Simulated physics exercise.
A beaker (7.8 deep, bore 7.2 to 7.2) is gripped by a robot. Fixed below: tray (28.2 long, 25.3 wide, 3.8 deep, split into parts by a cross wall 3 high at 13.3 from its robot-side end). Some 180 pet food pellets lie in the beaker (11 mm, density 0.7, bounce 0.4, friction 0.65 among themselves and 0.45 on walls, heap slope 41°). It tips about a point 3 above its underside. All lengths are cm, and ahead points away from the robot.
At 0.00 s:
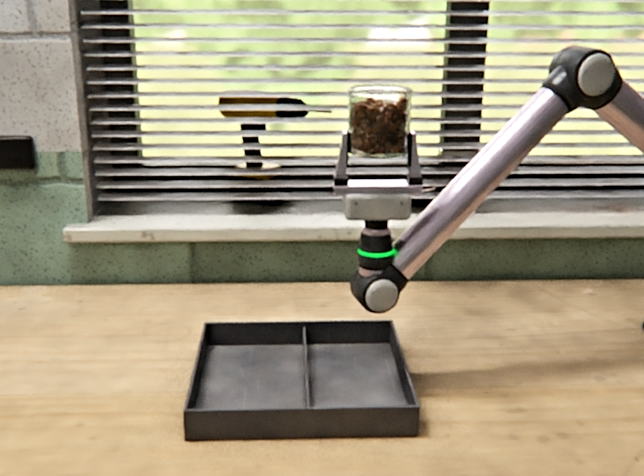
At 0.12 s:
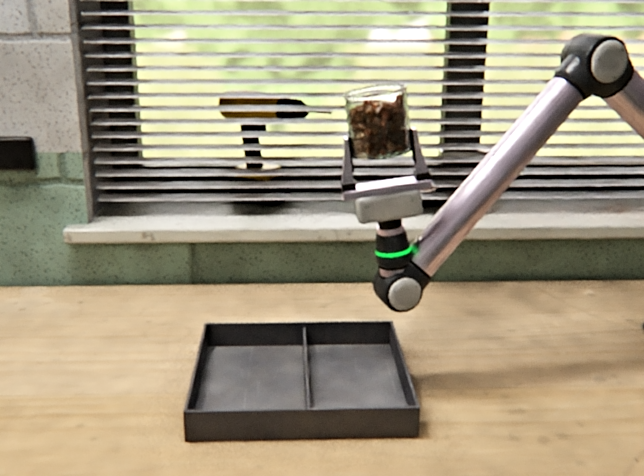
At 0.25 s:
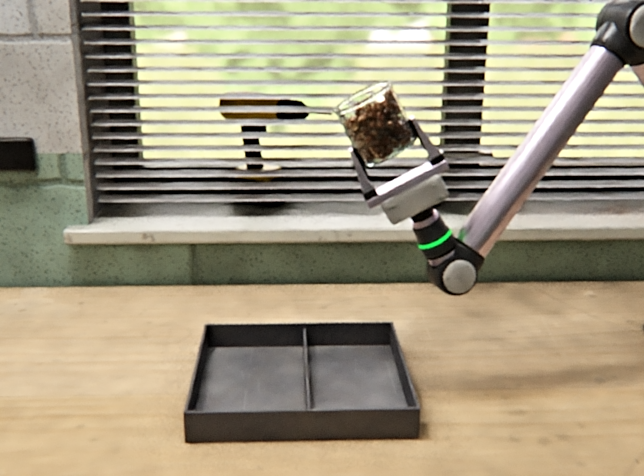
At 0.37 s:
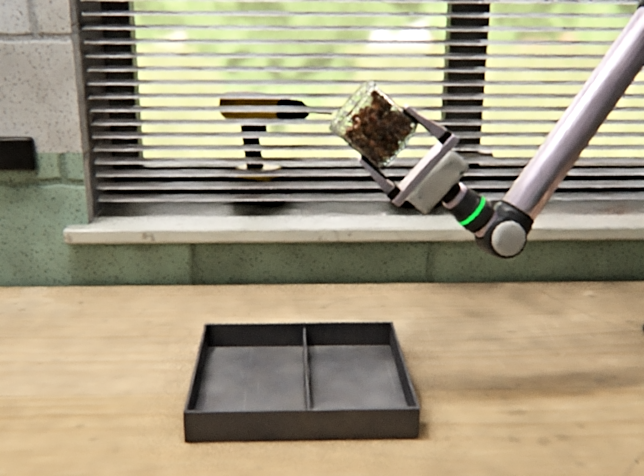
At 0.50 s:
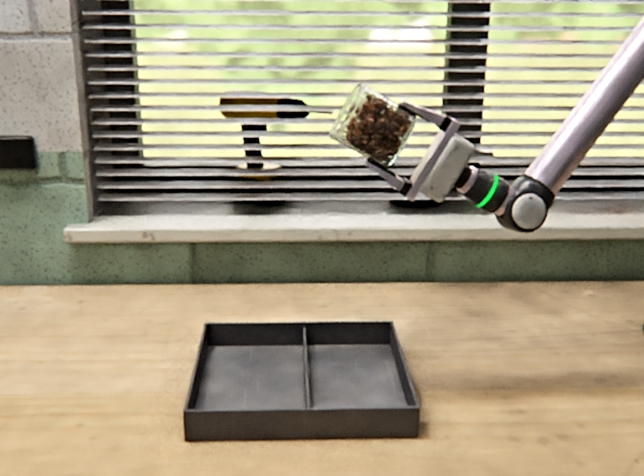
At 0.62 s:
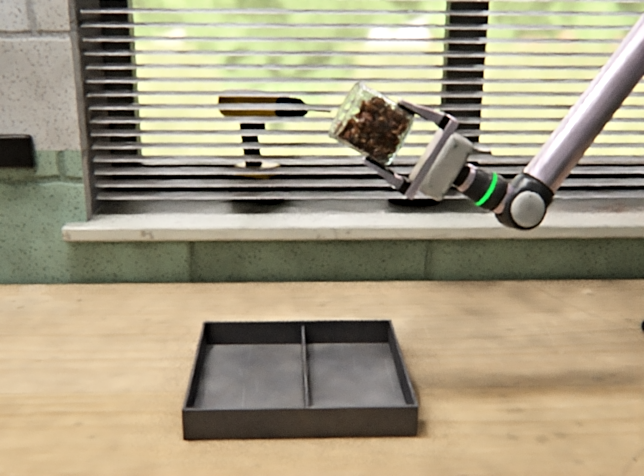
At the start, a robot arm holds a clear beaker of brown pellets upright above a divided dark tray, before a window with blinds. The gripper tilts the beaker steadily to the left as the arm's wrist swings right, then the motion nearly ceases with the beaker steeply tipped and the pellets still inside.
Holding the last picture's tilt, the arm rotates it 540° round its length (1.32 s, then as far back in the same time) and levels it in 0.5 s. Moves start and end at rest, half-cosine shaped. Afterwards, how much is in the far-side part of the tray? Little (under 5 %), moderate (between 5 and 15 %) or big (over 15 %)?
Share in the far-side part of the tray: Little (under 5 %).
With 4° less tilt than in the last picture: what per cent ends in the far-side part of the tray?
Some 0 per cent.
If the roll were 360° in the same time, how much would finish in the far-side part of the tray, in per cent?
In that case some 5 per cent.
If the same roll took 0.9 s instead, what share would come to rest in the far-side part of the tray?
Then about 0 per cent.
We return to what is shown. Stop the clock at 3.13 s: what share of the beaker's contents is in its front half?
About 45 per cent.
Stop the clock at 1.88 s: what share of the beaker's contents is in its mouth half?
About 40 per cent.
After 1.88 s, tipped 61°, highest piece 40 above the table; 178 in the beaker.
After 3.13 s, tipped 61°, highest piece 40 above the table; 177 in the beaker, 1 in flight or on a rim.
After 3.96 s, upright, highest piece 41 above the table; 176 in the beaker, 2 in the far-side part.
After 4.66 s, upright, highest piece 41 above the table; 176 in the beaker, 2 in the far-side part.
At rest, 176 in the beaker, 2 in the far-side part. That is 1 % in the far-side part of the tray.
